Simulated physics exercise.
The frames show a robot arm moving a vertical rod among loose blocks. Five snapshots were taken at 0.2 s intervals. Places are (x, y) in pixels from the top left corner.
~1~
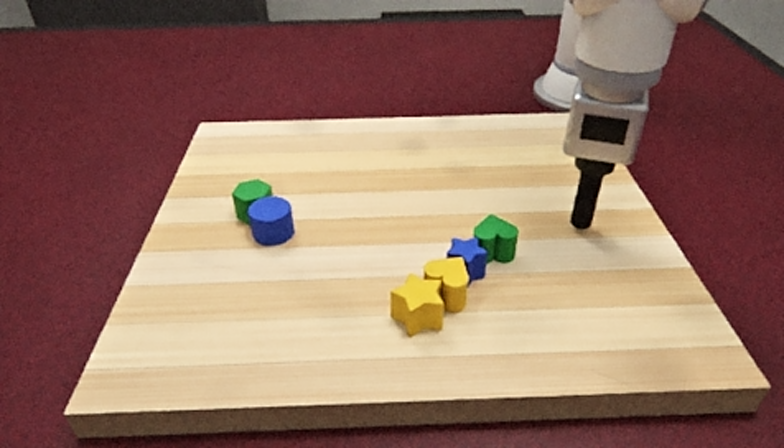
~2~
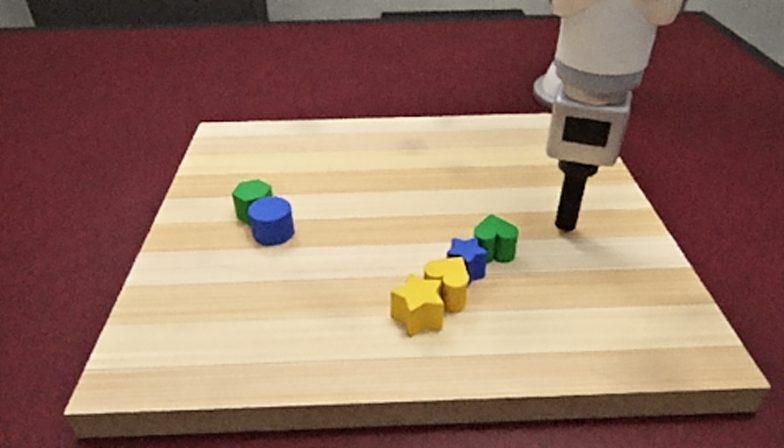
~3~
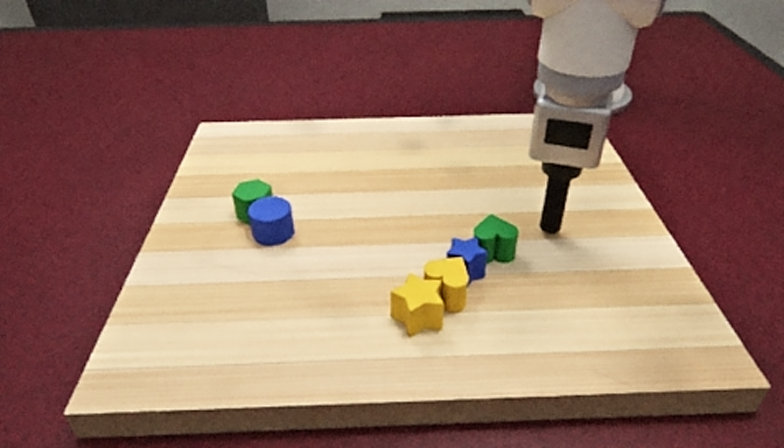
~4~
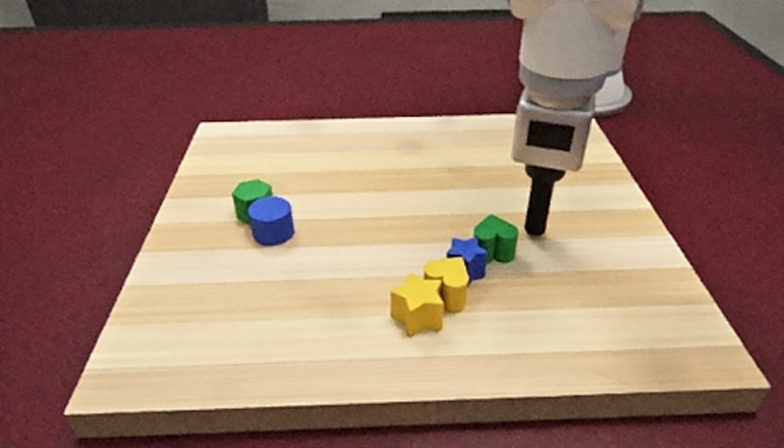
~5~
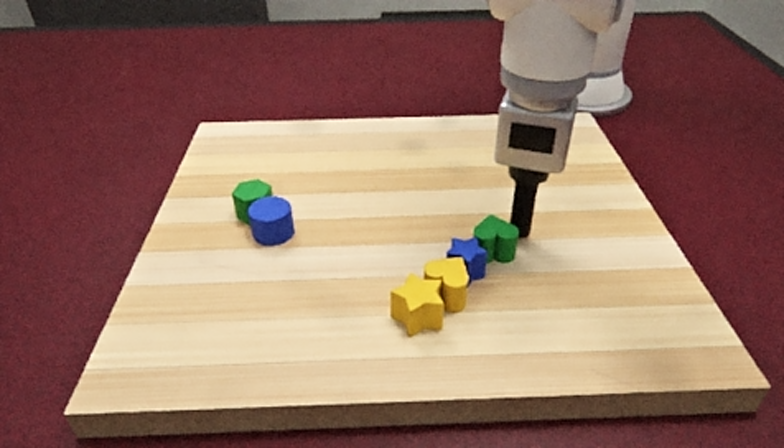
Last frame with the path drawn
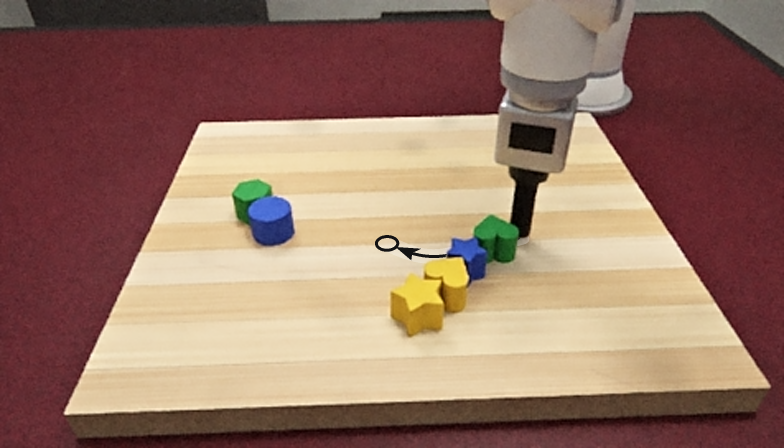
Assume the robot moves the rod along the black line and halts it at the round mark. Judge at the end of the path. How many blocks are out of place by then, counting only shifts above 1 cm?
The number of blocks that move over 1 cm is two.
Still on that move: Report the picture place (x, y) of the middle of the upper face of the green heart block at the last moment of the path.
Its top middle will sit at (399, 244).
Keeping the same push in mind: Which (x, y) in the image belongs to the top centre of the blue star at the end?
In the picture, that point is around (407, 265).
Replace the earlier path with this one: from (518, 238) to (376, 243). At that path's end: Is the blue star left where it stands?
No, I don't think so.
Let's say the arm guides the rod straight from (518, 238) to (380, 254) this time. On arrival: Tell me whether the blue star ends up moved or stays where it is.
It gets pushed out of place.
Drawn move, from (518, 238) over (476, 249) and (430, 256) to (387, 243).
On the path given first. One third of the way, rod (476, 243); yellow heart block (448, 274); blue star (438, 249), turned 55° anticlockwise; green heart block (456, 233), turned 25° clockwise.
Two thirds of the way, rod (430, 250); yellow heart block (448, 274); blue star (408, 264), turned 110° anticlockwise; green heart block (409, 243).
At the end, rod (387, 237); yellow star (418, 293); yellow heart block (448, 274); blue star (407, 265), turned 115° anticlockwise; green heart block (399, 244), turned 15° anticlockwise.
